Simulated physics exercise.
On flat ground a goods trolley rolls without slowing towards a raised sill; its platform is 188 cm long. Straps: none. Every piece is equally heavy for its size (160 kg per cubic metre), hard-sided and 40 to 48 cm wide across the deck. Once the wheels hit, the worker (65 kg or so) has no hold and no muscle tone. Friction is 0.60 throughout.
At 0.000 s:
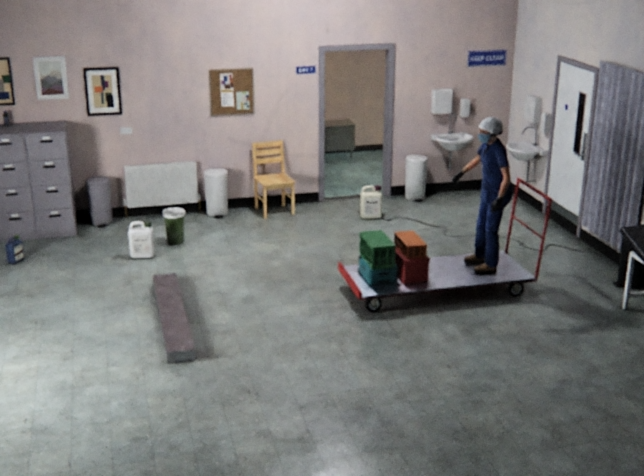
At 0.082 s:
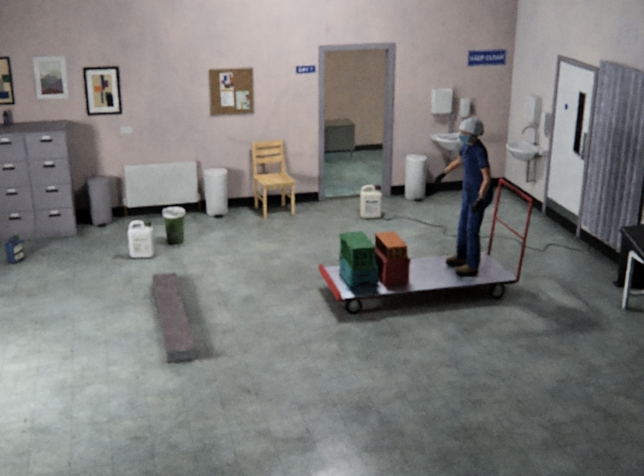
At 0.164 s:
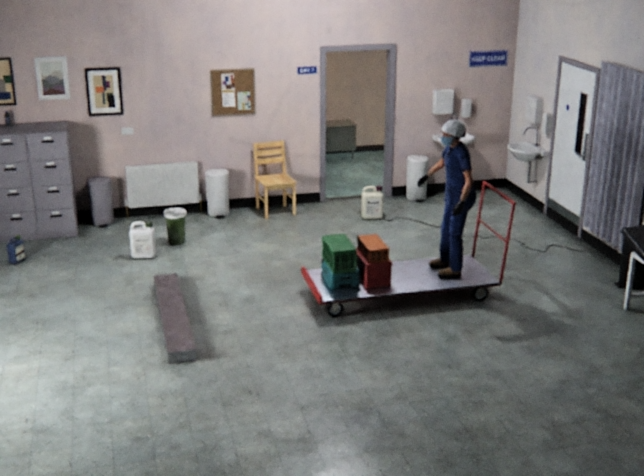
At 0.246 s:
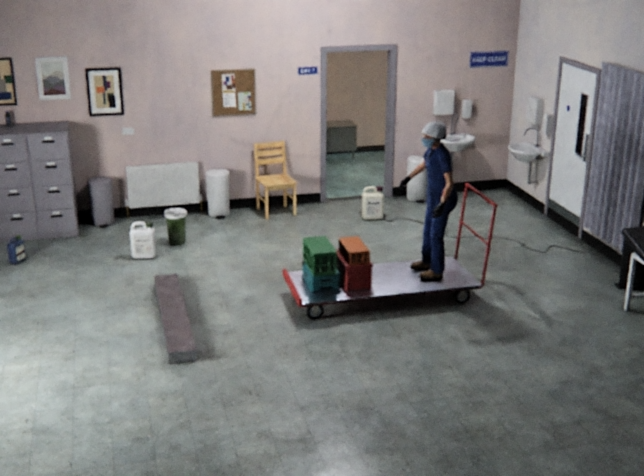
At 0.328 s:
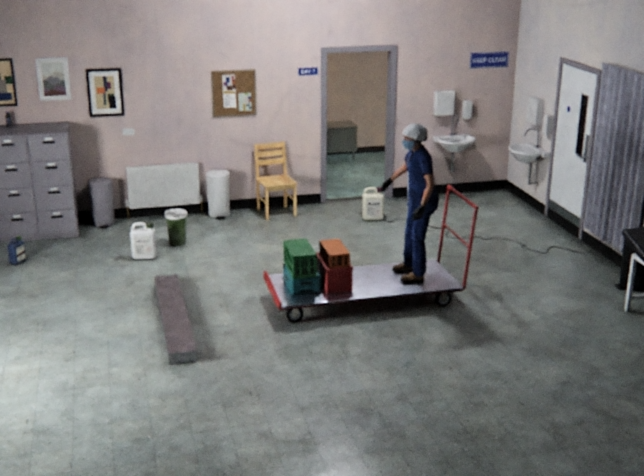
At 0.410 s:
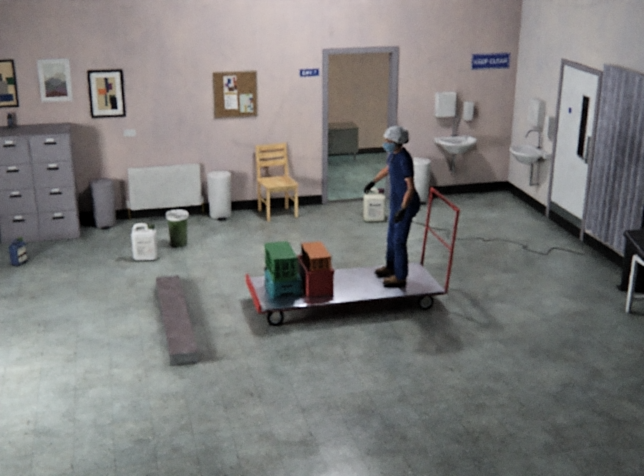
A flat goods trolley with a red handle, carrying a standing worker in blue and a grey cap, is seen from a fixed, raised view across a pale-walled room with a grey-green floor. Green-and-teal and orange-and-red crates sit at its left end, with a low dark sill beyond, and cabinets, a wooden chair and basins behind. The trolley rolls steadily leftward while the worker stays upright, one arm held out.
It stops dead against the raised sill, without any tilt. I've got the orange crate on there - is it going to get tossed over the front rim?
Seems to me it will wind up outside the bed.
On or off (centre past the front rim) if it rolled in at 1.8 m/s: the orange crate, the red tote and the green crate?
Lab note: Orange - remains loaded, red - remains loaded, green - leaves the load.
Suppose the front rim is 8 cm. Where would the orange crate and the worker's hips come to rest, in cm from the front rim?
So the orange one settles 0 cm beyond the rim and the hips 70 cm short of it.
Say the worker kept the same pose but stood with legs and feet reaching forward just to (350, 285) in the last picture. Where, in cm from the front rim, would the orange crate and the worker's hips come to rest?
Result: Orange 50 cm beyond the rim; hips 0 cm beyond it.
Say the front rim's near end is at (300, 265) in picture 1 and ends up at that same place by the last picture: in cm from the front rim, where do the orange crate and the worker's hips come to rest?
So the orange one stops 50 cm short of the front rim, while the hips end up 120 cm behind it.
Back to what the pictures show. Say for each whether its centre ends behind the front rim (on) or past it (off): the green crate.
End result - green: Goes over.
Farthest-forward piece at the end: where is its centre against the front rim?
Its centre ends some 80 cm past the rim.
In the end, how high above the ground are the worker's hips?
Around 60 centimetres high.
Impact comes at 0.70 s.
After 1.25 s the orange crate is 17 cm past the rim, tilted 40°, near (159, 288) in the last picture's view.
After 1.70 s the orange crate is 57 cm past the rim, tilted 180°, near (119, 321) in the last picture's view.
Final state at 2.2 s, past the rim, green crate and orange crate; behind it, red tote, teal suitcase and the worker's hips.
